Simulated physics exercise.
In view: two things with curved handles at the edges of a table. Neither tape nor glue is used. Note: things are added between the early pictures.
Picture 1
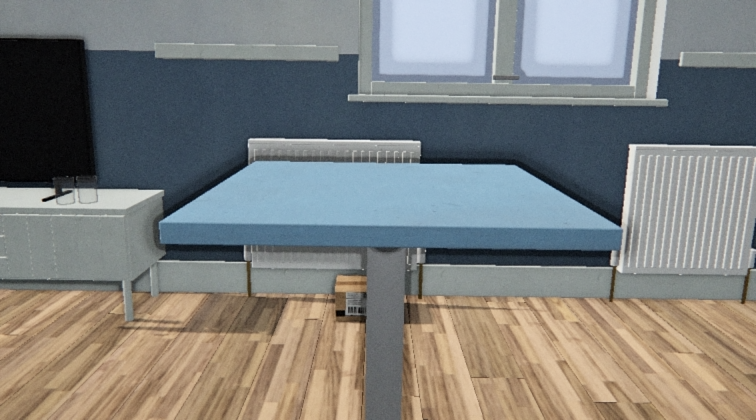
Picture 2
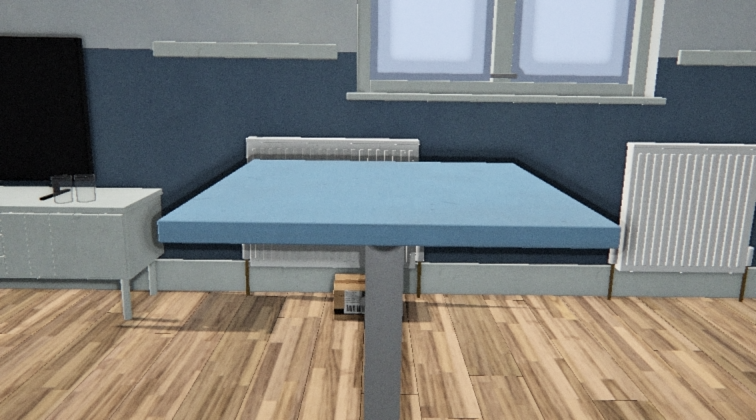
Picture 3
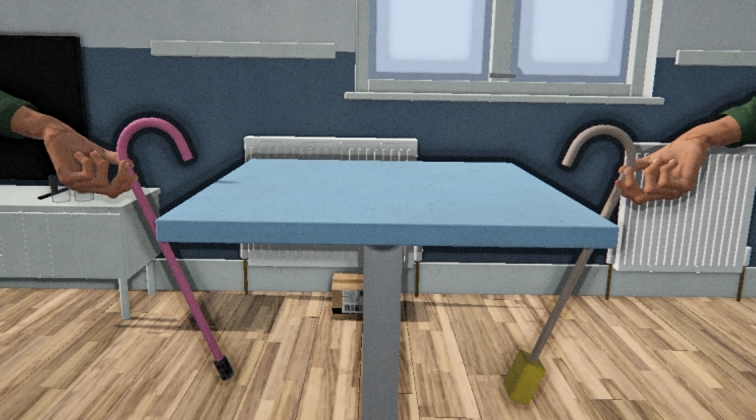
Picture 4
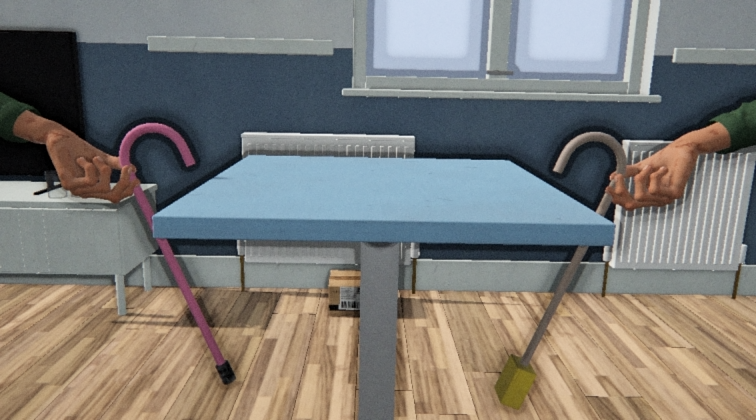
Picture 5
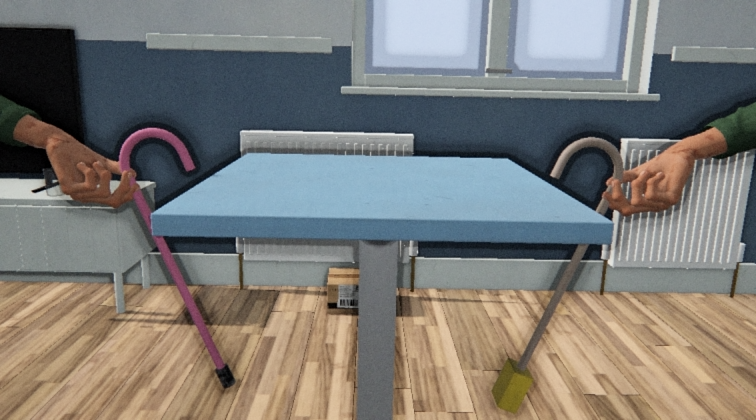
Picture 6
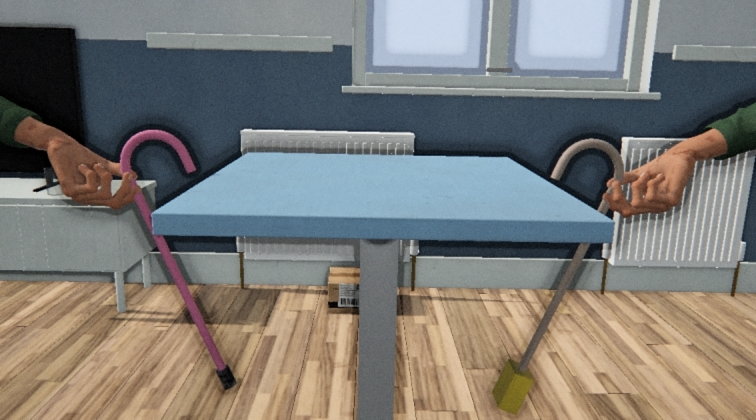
Two hands in green sleeves, seen from the front across a pale blue table in a room with blue walls and a wooden floor, appear at the left and right edges after the table stands alone. The left one holds a pink cane, the right one a grey-brown curved handle with a yellow block at its bottom. Both stay almost still while the view drifts very slightly.
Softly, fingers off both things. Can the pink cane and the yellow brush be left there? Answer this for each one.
The pink cane falls to the floor and the yellow brush falls to the floor.
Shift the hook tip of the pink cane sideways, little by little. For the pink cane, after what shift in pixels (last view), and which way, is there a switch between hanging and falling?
The switch comes after some 20 pixels of movement to the right.
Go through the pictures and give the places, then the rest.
In the first picture, table (388, 194).
In the second picture, table (386, 192).
In the third picture, still on the way; pink cane (198, 250); table (384, 192).
In the fourth picture, still on the way; yellow brush (544, 269); table (381, 188).
In the fifth picture, still on the way; pink cane (199, 259); table (380, 186).
In the sixth picture, in place, still held; pink cane (200, 260); yellow brush (542, 275); table (381, 185).
Then, 0.32 s after the last picture, pink cane down below; yellow brush down below.
Then, 0.52 s after the last picture, pink cane falling; yellow brush falling.
At rest, the pink cane slips off; the yellow brush slips off.
